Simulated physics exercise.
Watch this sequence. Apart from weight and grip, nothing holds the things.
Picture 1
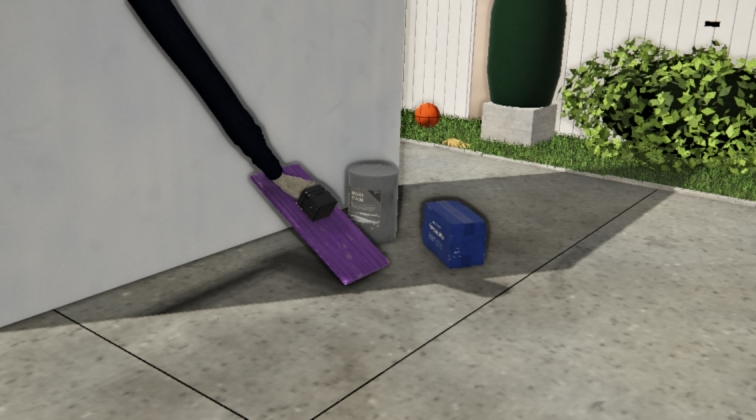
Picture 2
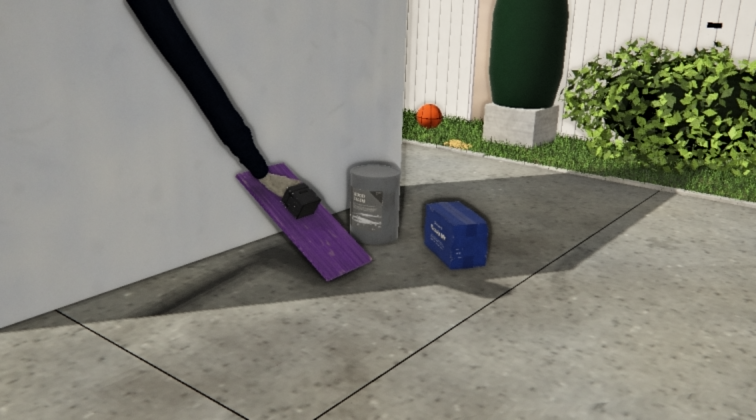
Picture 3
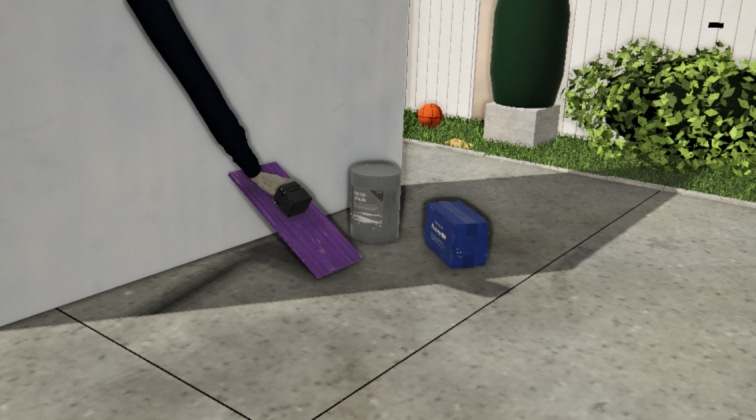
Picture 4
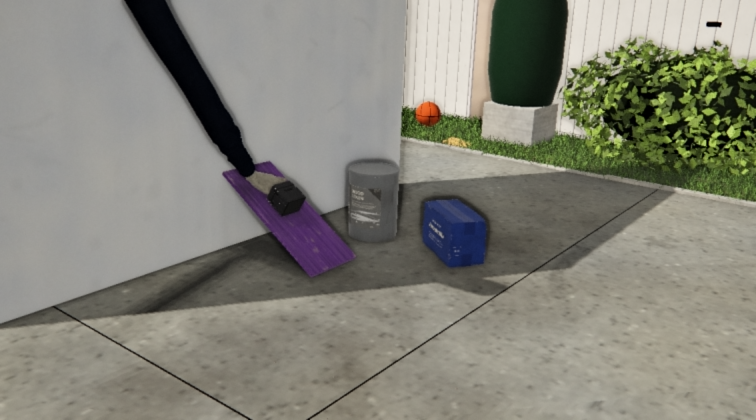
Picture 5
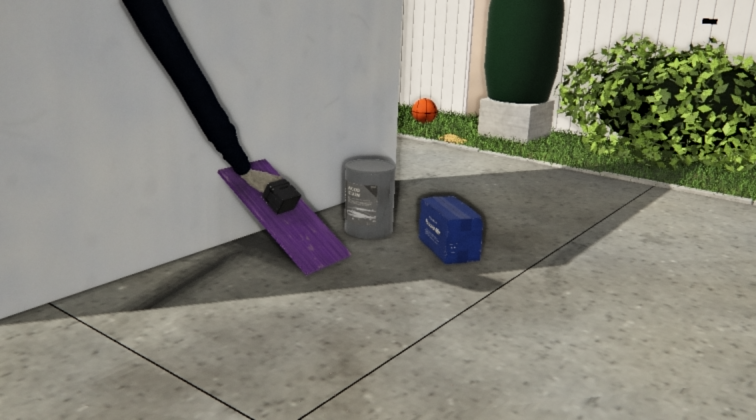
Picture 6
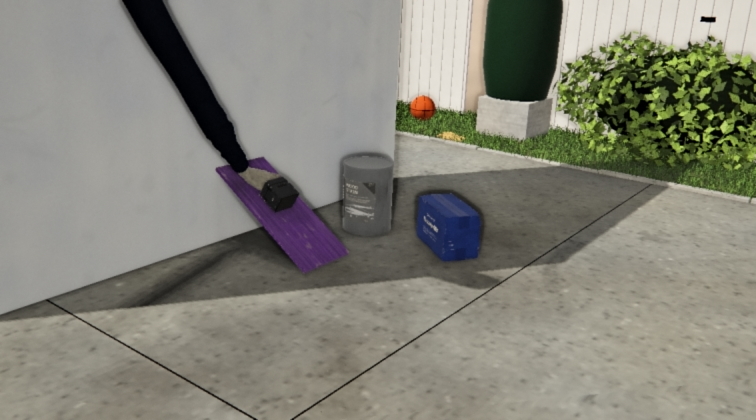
On a concrete patio beside a pale wall, a dark arm with a black gripper moved a tilted purple board a short way left, away from a grey pail and a blue box.
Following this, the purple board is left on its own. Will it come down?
Yes: It glides down.
Then, 0.40 s later than the last frame, purple board sunk by 22° near (290, 238).
Then, 0.60 s later than the last frame, purple board sunk by 35° near (292, 229).
Then, 0.80 s later than the last frame, purple board sunk by 33° near (294, 249).
When it is over, moved from the start, purple board; the other 2 as before. End places, in pixels of the last picture, purple board near (294, 251). The board gives way.
